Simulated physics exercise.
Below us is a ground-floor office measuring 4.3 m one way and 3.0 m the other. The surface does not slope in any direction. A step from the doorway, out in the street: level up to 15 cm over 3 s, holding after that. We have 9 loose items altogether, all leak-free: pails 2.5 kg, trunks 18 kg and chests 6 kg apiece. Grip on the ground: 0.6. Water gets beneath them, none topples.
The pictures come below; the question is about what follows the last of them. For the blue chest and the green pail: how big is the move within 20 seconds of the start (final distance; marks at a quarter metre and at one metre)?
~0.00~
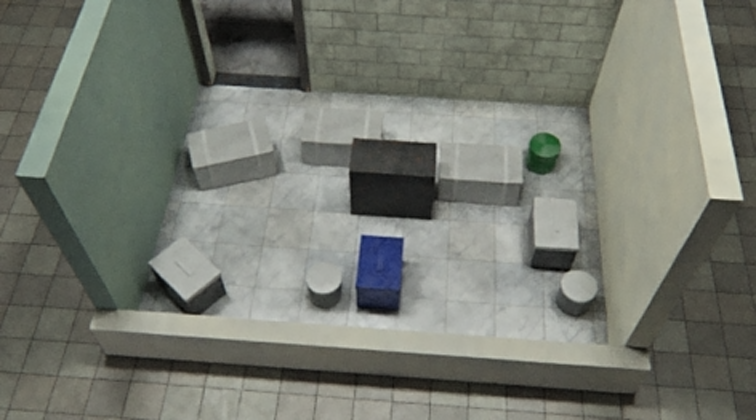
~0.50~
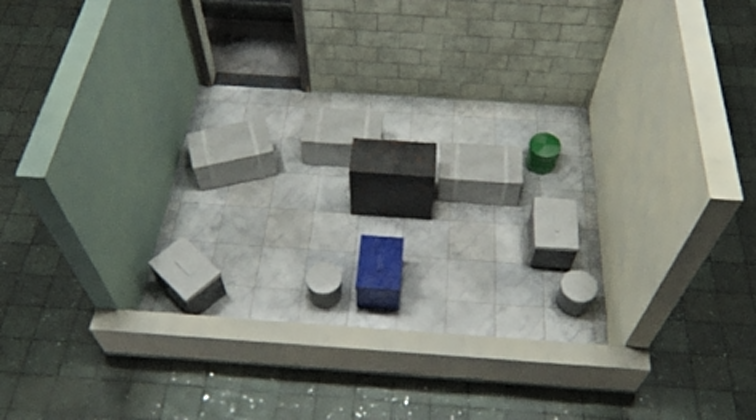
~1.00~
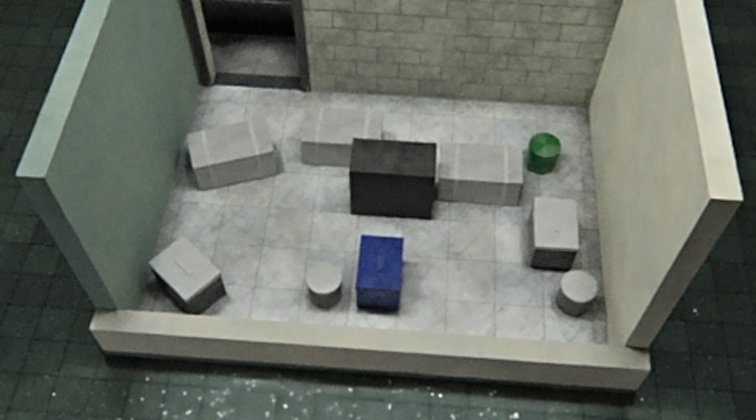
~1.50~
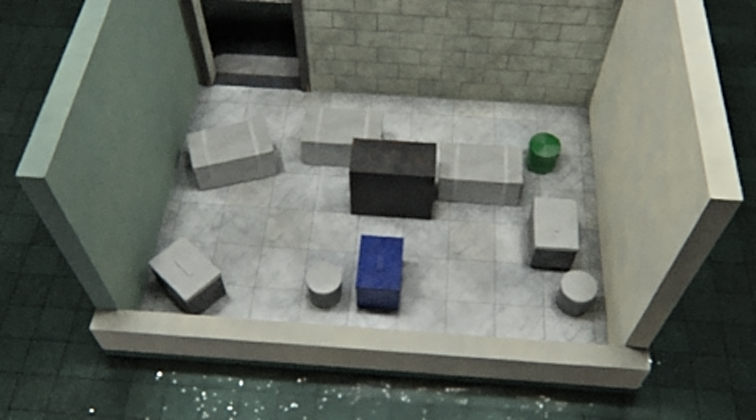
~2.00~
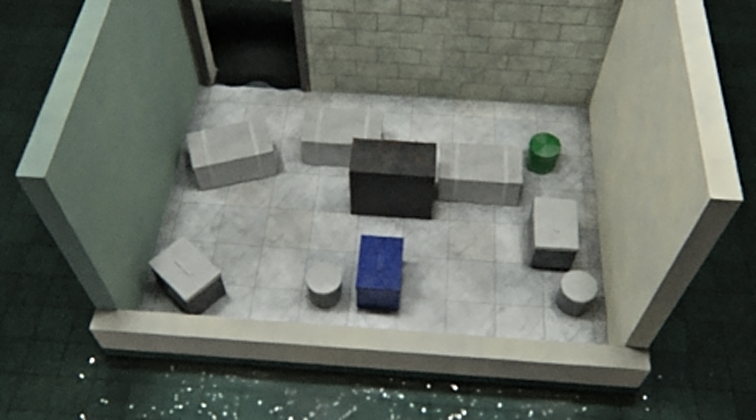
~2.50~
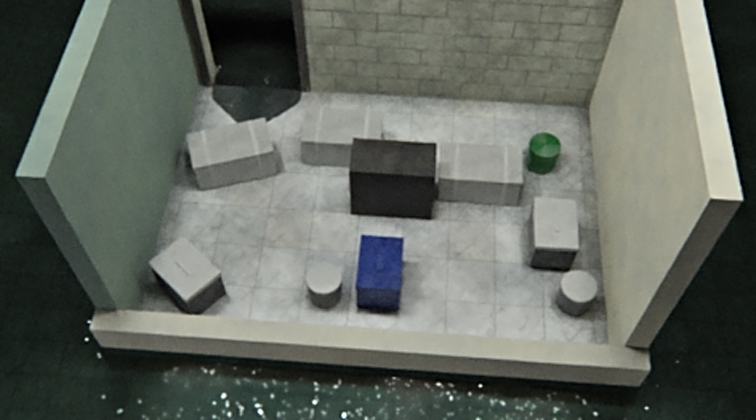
Looking at the end spots, the blue chest goes a great distance and the green pail goes a great distance.
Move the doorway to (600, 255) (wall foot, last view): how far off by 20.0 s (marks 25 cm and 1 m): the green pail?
With that change, the green pail is swept well off.
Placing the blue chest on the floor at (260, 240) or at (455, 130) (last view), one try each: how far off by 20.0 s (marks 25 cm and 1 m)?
Try one - it is swept a long way; try two - it is swept a long way.
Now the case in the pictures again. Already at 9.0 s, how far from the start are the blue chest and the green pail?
About 140 and 0 cm by then.
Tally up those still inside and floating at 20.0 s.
I get 9.
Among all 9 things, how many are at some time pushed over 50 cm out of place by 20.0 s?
9 in all.
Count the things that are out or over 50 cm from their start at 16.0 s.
By then 8.
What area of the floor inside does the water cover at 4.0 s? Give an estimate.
Roughly 2.5 m2.
After 4.0 s the blue chest is near (380, 262), 0.0 m from its start, aground; the green pail is near (545, 145), 0.0 m from its start, aground; 0 afloat.
After 9.0 s the blue chest is near (532, 268), 1.4 m from its start, afloat; the green pail is near (545, 145), 0.0 m from its start, aground; 5 afloat.
After 16.0 s the blue chest is near (574, 159), 2.2 m from its start, afloat; the green pail is near (293, 92), 2.7 m from its start, afloat; 9 afloat.
After 20.0 s the blue chest is near (544, 136), 2.1 m from its start, afloat; the green pail is near (420, 315), 2.3 m from its start, afloat; 9 afloat.
